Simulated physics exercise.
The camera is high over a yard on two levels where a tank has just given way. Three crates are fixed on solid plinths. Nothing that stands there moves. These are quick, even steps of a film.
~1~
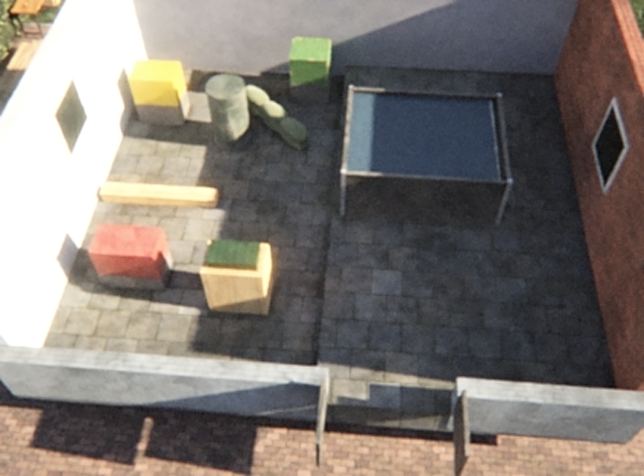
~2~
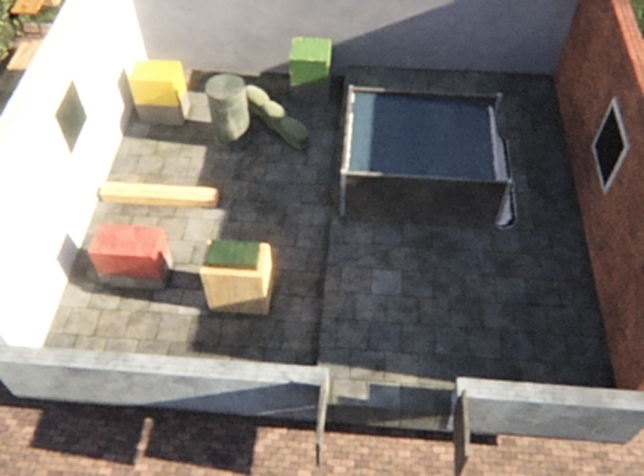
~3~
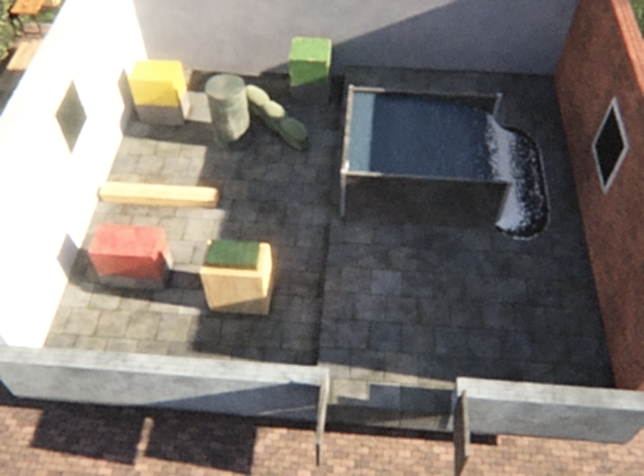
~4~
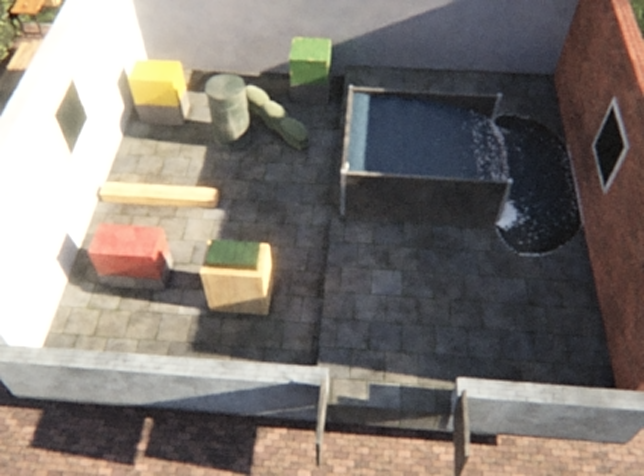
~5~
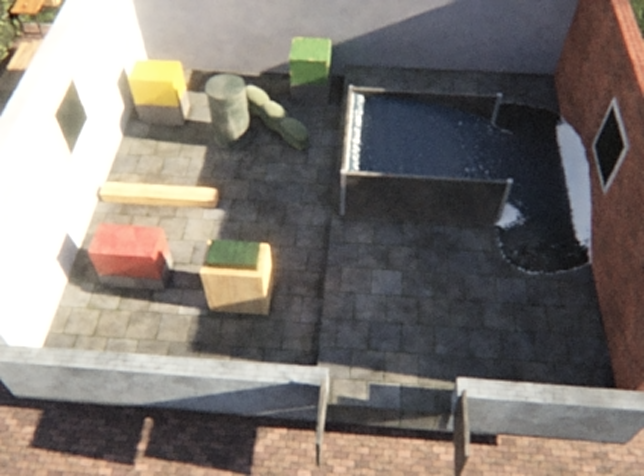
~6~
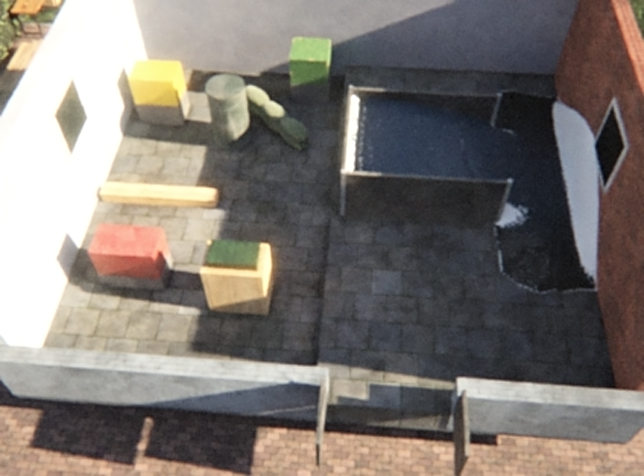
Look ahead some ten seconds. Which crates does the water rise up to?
In the end: The red crate stays dry; the green crate stays dry; the yellow crate stays dry.
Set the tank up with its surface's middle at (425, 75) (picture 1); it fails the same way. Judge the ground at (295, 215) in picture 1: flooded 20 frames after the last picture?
At that place: Dry.
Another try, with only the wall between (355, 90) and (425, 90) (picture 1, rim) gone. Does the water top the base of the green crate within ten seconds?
The green crate is wetted.
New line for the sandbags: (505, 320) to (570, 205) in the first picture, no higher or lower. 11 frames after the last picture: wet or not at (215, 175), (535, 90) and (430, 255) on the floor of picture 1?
In that order: No water, under water, under water.
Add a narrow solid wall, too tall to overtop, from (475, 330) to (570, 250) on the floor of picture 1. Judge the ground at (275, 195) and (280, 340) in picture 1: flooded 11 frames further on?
One after the other: Free of water, no water.
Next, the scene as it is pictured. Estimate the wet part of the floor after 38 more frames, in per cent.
Roughly 85 per cent.
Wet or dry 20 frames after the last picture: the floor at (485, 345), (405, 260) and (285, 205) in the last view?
In turn: Flooded, not flooded, free of water.
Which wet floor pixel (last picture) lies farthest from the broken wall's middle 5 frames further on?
I would point to (613, 407).
A moment on, water covers 15 % of the floor; the red crate not reached, the green crate not reached, the yellow crate not reached.
Next, water covers 25 % of the floor; the red crate not reached, the green crate not reached, the yellow crate not reached.
Then, water covers 50 % of the floor; the red crate not reached, the green crate water round its plinth, the yellow crate not reached.
Later, water covers 85 % of the floor; the red crate water round its plinth, the green crate water round its plinth, the yellow crate water round its plinth.
In the end, water covers 95 % of the floor; the red crate stayed above the water, the green crate stayed above the water, the yellow crate stayed above the water.
